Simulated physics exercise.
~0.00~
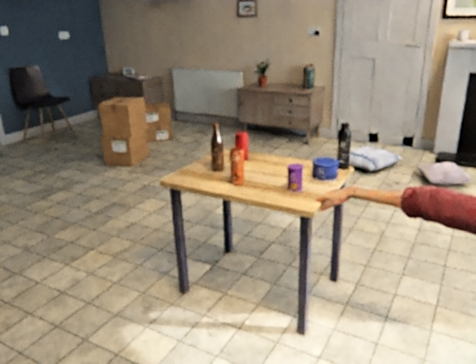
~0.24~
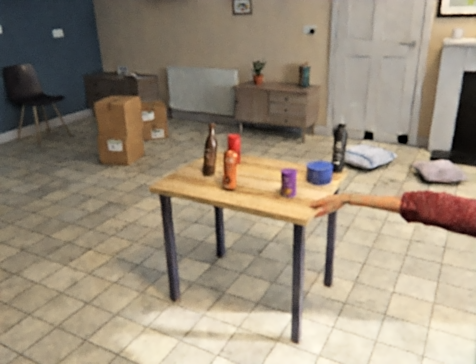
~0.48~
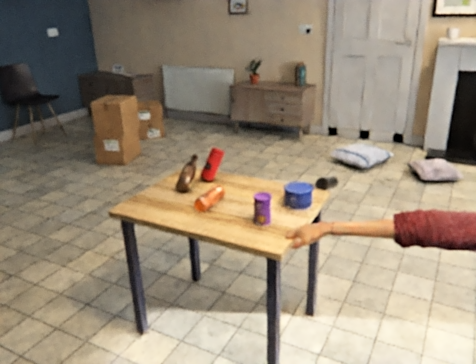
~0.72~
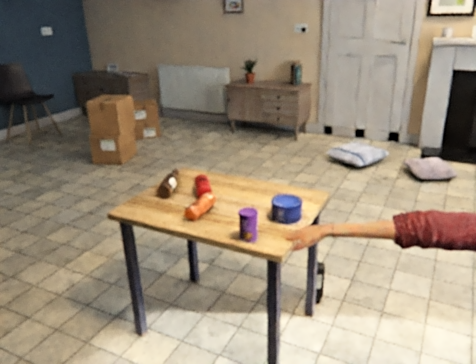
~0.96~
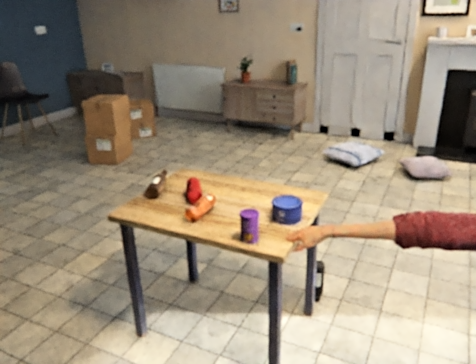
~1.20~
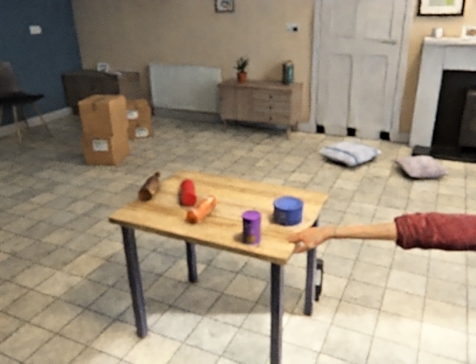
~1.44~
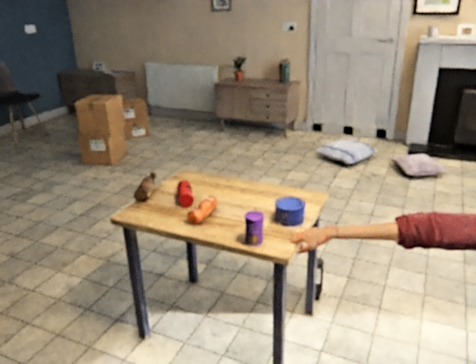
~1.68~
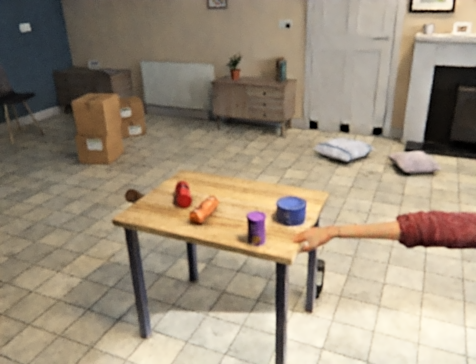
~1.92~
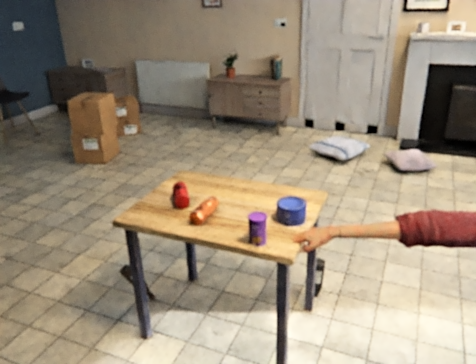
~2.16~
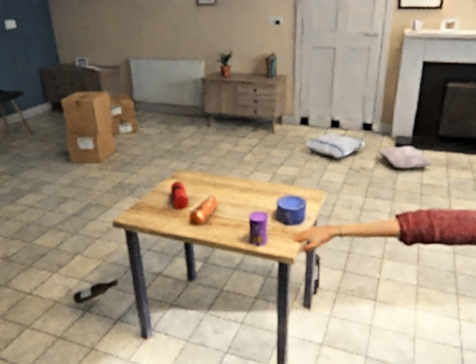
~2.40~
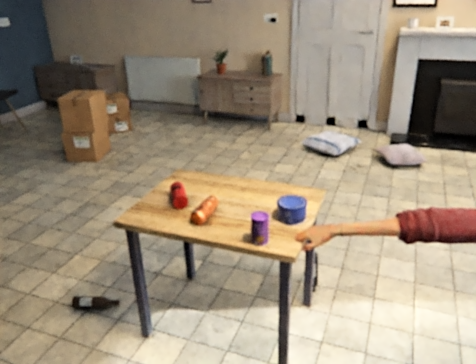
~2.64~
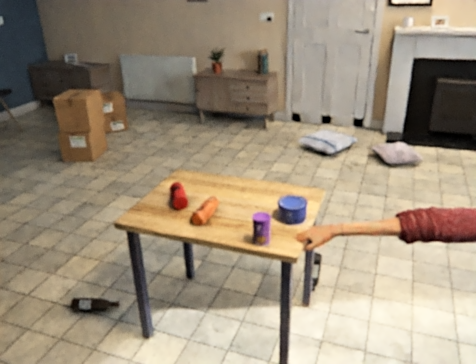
A hand reaching from a red sleeve at the right grips the corner of a small wooden table in a tiled room, seen from slightly above. On it stand a brown bottle, a red jar and an orange can toward the left, with a purple tin, a blue tub and a black bottle toward the right. The table jerks toward the viewer, and both bottles, the jar and the can topple. The black bottle drops off the back, then the brown bottle rolls off the left edge onto the floor. The jar and can lie on the tabletop, while the tin and tub stay upright.
